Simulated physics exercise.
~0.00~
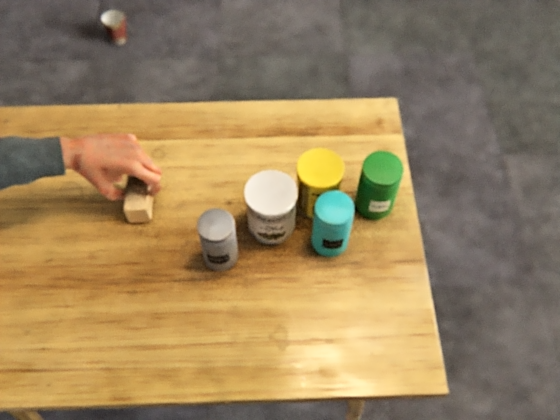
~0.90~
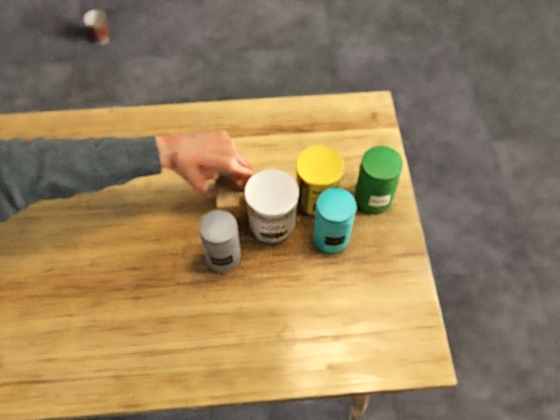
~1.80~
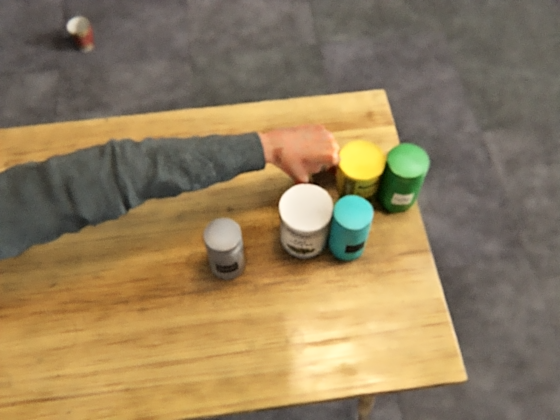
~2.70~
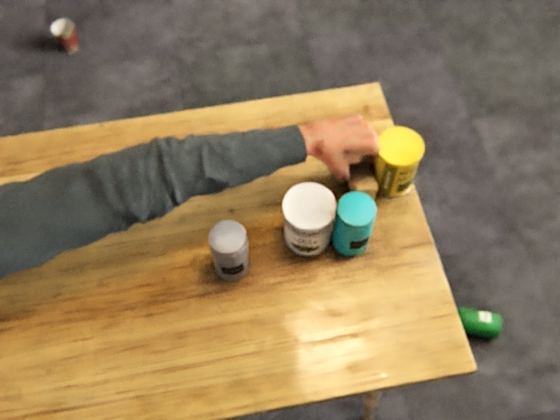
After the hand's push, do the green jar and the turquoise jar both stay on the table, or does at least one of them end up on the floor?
The green jar drops to the floor, while the turquoise jar is still standing on the table.
